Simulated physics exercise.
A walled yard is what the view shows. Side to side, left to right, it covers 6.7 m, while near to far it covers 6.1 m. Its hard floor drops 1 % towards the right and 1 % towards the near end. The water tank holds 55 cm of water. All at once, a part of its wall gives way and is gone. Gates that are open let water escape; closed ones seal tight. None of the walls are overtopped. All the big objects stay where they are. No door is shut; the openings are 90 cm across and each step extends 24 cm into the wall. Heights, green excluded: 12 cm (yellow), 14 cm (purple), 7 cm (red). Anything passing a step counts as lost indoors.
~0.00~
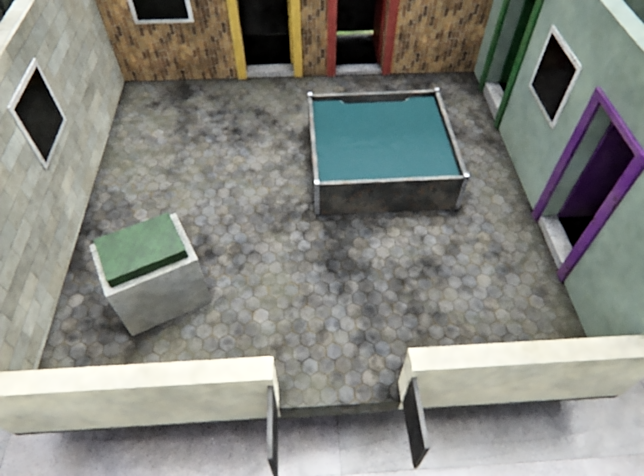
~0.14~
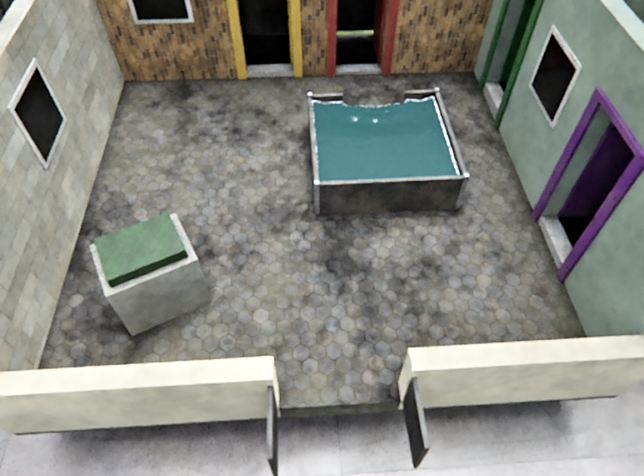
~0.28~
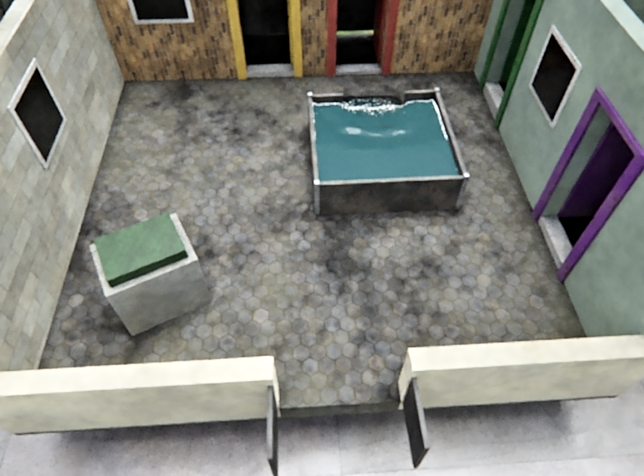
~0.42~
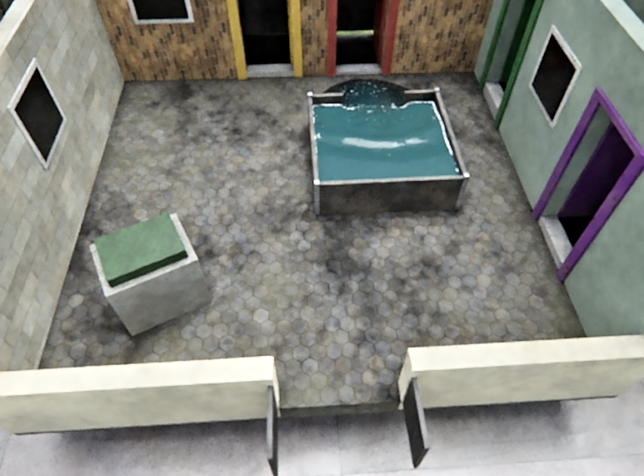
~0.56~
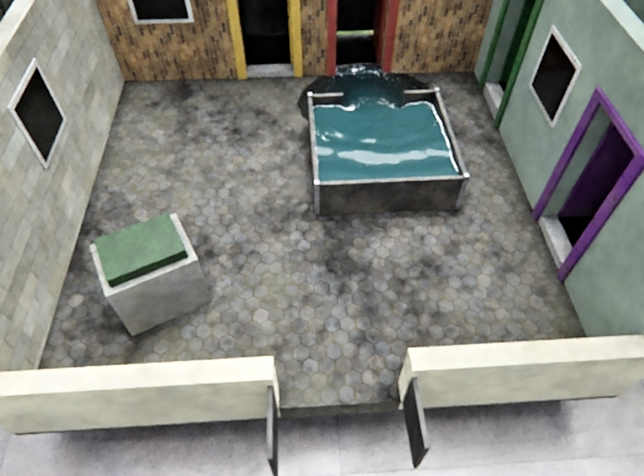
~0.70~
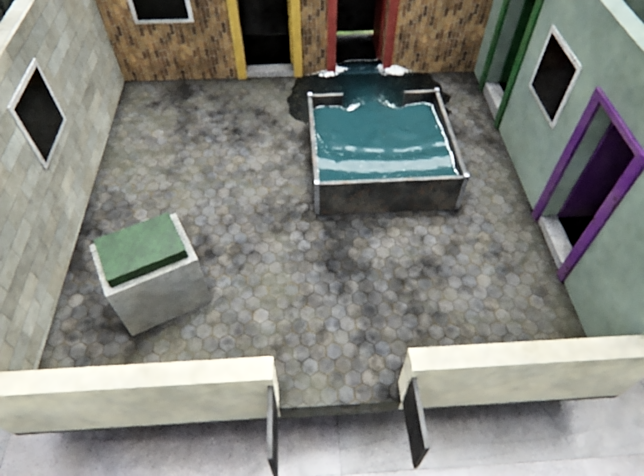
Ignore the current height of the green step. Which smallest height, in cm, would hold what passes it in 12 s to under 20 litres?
It would have to be roughly 9 cm high.
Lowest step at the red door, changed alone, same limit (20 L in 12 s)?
At the red door you'd want roughly 30 cm.
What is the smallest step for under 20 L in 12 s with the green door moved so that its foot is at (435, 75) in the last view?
About 12.0 cm.
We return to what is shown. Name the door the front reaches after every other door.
Last in order comes the purple door.
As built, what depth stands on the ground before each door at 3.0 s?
At the yellow door the depth is 8 cm, at purple 0 cm, at green 13 cm and at red 21 cm.
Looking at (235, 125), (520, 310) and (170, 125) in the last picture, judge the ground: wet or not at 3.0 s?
So the three spots come out swamped, spared, swamped, in that order.
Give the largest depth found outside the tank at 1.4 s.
Roughly 27 cm.
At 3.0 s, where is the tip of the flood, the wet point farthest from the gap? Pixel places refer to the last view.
In the last picture, around (124, 86).
After 1.4 s water covers 10 % of the floor, deepest (27 cm) near (370, 115); it has not reached the green door.
After 3.0 s water covers 30 % of the floor, deepest (22 cm) near (456, 76); 13 cm at the green door, 0 litres in over its 22 cm step.
After 12.0 s water covers 95 % of the floor, deepest (11 cm) near (599, 369); 6 cm at the green door, 0 litres in over its 22 cm step.
At the green door as built, the water arrived by 1.8 s and peaked near 13 cm at 2.8 s.
With a step of 8 cm, 32 litres would have come in within the 12 s; with 10.5 cm, 12 litres. So under 20 litres takes about 9 cm.
